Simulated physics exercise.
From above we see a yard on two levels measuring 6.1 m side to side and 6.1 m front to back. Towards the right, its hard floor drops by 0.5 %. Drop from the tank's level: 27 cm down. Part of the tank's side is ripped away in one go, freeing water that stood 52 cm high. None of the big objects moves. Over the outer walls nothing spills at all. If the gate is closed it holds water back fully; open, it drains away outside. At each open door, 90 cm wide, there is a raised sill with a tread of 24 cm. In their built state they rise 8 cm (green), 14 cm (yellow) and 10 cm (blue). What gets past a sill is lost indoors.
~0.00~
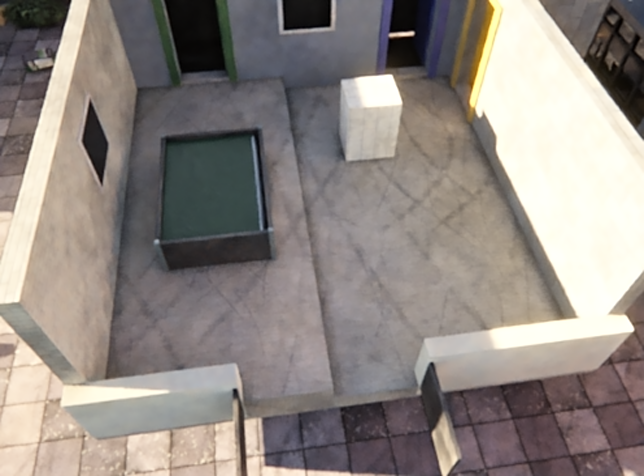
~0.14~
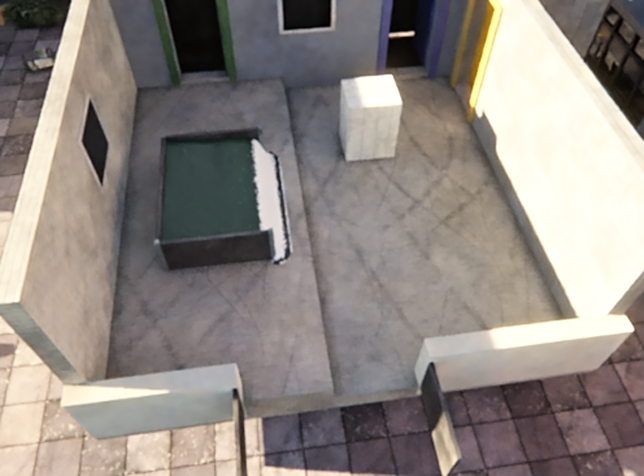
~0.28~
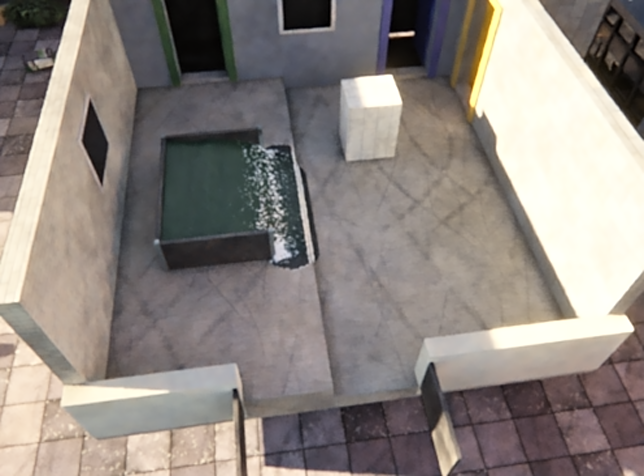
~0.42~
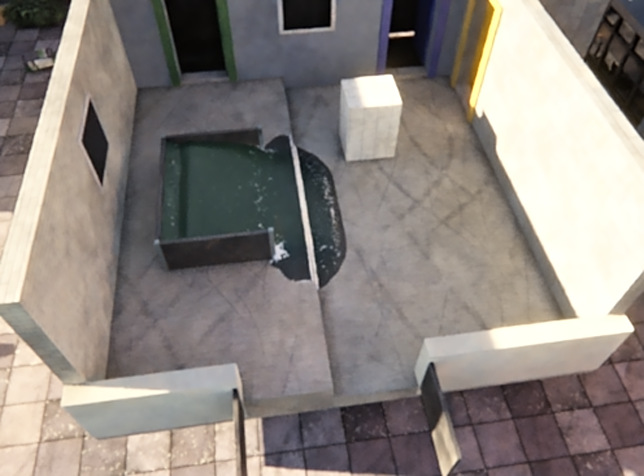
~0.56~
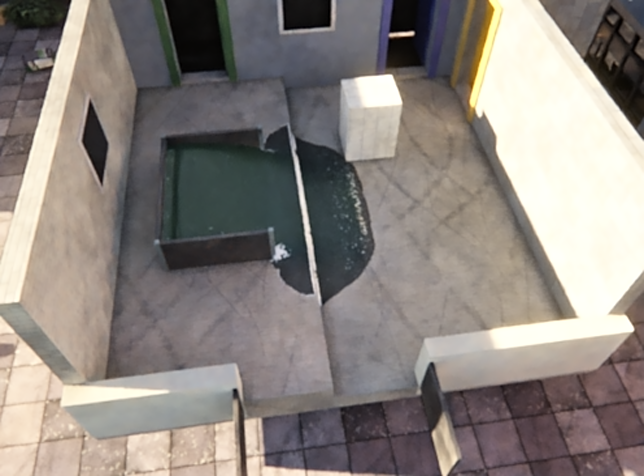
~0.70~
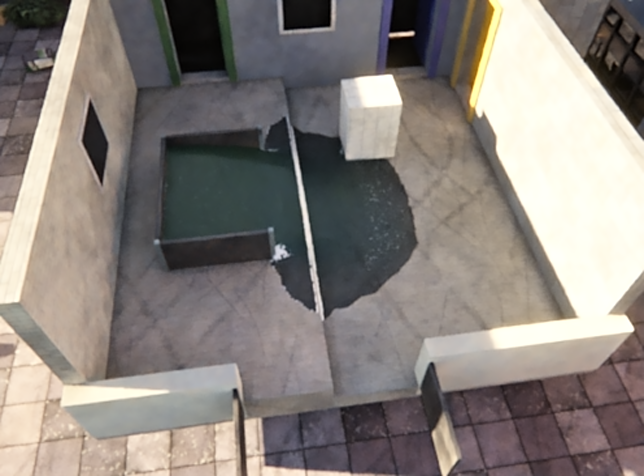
Dark green water bursts from the right side of a dark-walled tank in a grey walled yard, seen from above by a still camera. Green and blue doorways stand at the back, with a yellow-edged opening at right and a pale block near the blue one. White froth leads as the water crosses the step onto the lower floor, spreading rightward in a widening, rounded dark pool.
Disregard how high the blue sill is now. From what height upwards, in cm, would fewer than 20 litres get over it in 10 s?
About 10 cm.
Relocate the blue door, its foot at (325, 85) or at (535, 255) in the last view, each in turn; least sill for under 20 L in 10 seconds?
In turn: Roughly 7.5 cm, roughly 15 cm.
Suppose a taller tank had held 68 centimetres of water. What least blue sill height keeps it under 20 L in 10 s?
About 14.0 centimetres.
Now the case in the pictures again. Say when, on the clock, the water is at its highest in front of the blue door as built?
3.6 s.
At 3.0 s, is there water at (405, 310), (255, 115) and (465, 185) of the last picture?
Taking the spots one by one: Swamped, untouched, swamped.
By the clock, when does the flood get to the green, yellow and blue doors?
On the clock: Green not within the 10 s, yellow at 2.2 s, blue at 2.4 s.
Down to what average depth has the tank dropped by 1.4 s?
The mean depth is roughly 21 cm.
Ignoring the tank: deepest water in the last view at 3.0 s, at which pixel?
Look close to (562, 336).
After 1.4 s water covers 35 % of the floor, deepest (22 cm) near (345, 159); it has not reached the blue door.
After 3.0 s water covers 50 % of the floor, deepest (28 cm) near (562, 336); 8 cm at the blue door, 0 litres in over its 10 cm sill.
After 10.0 s water covers 60 % of the floor, deepest (12 cm) near (435, 81); 9 cm at the blue door, 20 litres in over its 10 cm sill.
At the blue door as built, the water arrived by 2.5 s and peaked near 16 cm at 3.6 s.
With a sill of 9 cm, 28 litres would have come in within the 10 s; with 12.5 cm, 7 litres. So under 20 litres takes about 10 cm.
